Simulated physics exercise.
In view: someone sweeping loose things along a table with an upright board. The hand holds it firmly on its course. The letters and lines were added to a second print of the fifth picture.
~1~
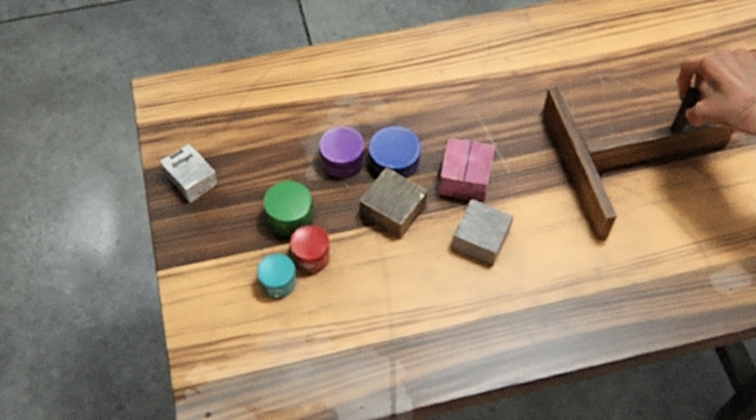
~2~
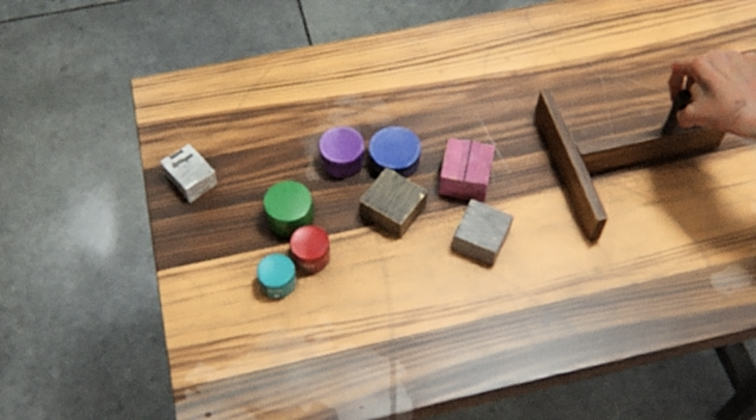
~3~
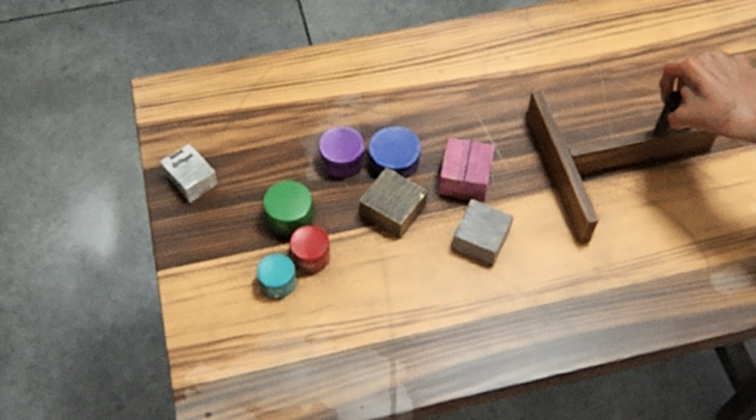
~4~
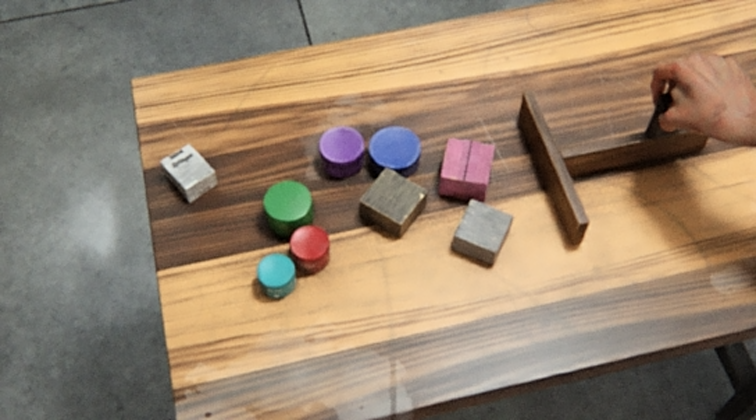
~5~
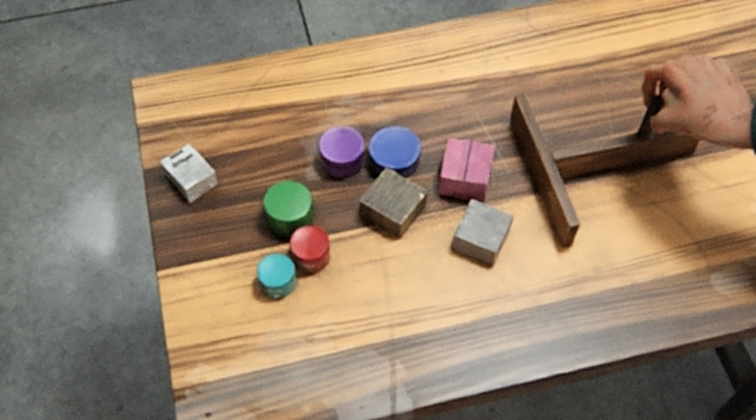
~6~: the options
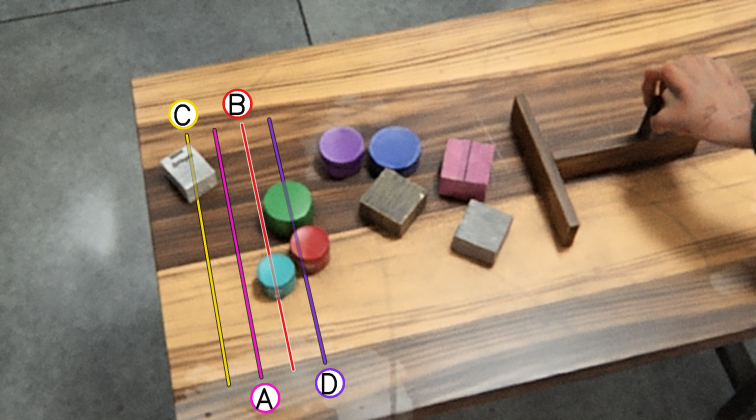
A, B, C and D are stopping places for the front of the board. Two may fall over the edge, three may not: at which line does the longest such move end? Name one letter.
It should halt at A.
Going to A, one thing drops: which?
The green tin.
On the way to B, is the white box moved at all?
By then, yes.
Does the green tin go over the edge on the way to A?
Yes.
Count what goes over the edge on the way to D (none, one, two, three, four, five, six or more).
By then, none.
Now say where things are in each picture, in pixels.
In the first picture, board (582, 149); blue jar (394, 154); black block (393, 203).
In the second picture, board (573, 150); purple tub (342, 152).
In the third picture, board (564, 152); green tin (289, 209).
In the fourth picture, board (555, 154); red tub (310, 250).
In the fifth picture, board (546, 156); grey block (482, 232); blue jar (394, 154); black block (393, 203).
On the marked copy, A at (236, 243); B at (266, 237); C at (206, 250); D at (295, 231).
With A. Early on, board (439, 178); grey block (427, 254); blue jar (389, 152).
Further on, board (327, 201); green tin (198, 221); turquoise tub (260, 290).
At the end, board (236, 220); green tin over the edge; black block (158, 238); one fallen.
As for the rest, B is within the limit but short; C drops four; D is within the limit but short.
